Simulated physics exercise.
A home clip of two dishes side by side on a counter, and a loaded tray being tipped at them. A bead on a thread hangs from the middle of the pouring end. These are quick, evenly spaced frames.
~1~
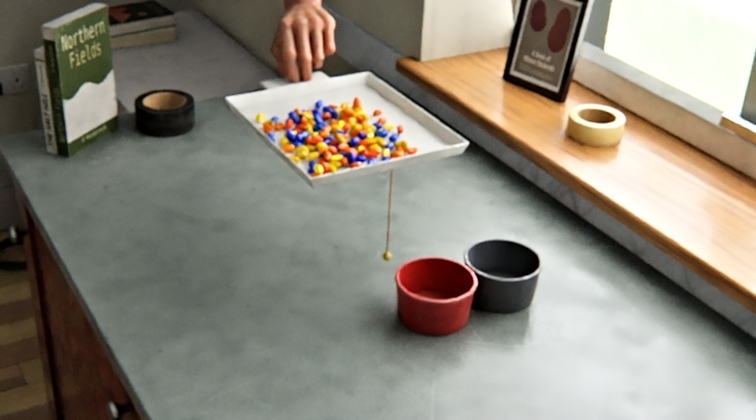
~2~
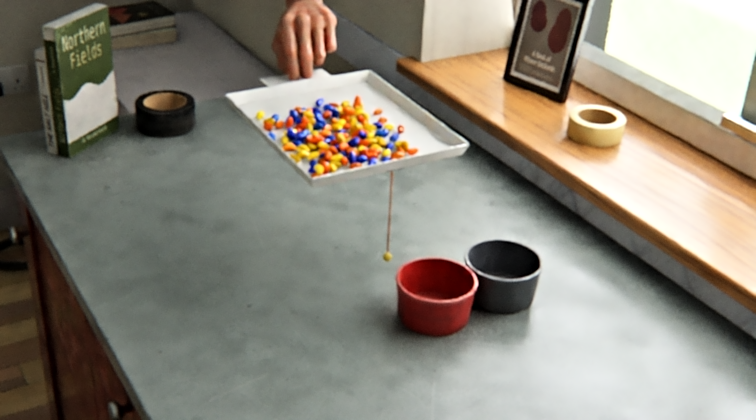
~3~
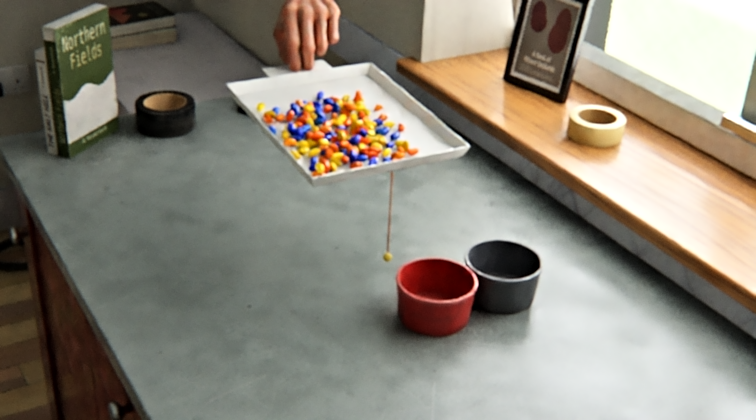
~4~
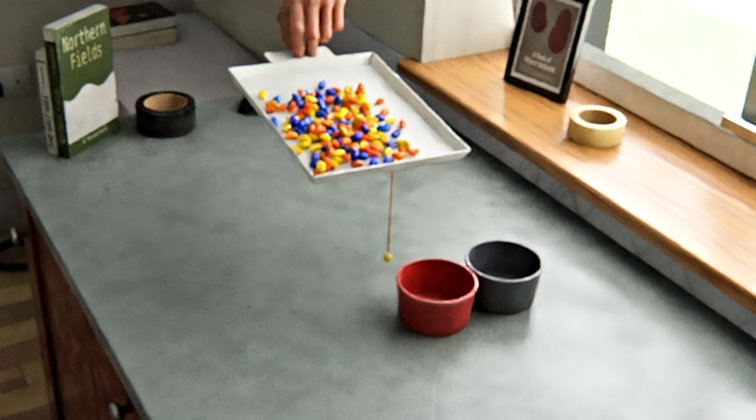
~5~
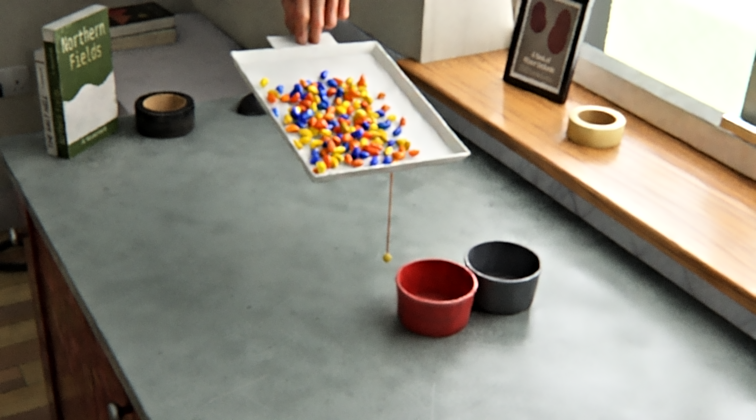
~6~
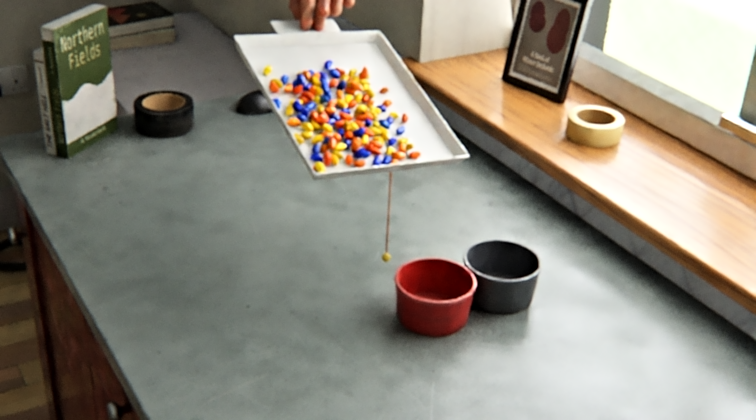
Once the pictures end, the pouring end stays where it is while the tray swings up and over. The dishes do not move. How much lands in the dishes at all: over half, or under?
The two hold the larger part of the load.
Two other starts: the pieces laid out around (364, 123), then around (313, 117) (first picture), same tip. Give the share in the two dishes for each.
Roughly 80 per cent, and 70 per cent.
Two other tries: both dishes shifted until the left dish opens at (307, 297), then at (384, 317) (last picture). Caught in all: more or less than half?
First not half, then under half.
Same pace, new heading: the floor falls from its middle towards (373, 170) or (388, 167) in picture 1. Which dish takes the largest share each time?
At the first place the left dish, at the second the dish on the left.
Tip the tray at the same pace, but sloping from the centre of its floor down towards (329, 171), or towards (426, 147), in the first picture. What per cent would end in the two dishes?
About 0 and 30 per cent.
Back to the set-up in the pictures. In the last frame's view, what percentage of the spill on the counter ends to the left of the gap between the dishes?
Close to 80 per cent.
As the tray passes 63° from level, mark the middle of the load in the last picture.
Near (410, 144).
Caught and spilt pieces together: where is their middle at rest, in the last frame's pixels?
At about (446, 304).
Soon after the last picture, tray tipped steeply; nearly all on the tray; a stray few in the right dish; a small part in the air.
A little later, tray tipped right over; a small part on the tray; about a quarter in the left dish; about a quarter in the right dish; a small part outside both; about a quarter in the air.
Later still, tray tipped past a quarter turn; about half in the left dish; about a quarter in the right dish; about a third outside both.
At rest, tray tipped past a quarter turn; about half in the left dish; about a quarter in the right dish; about a third outside both.
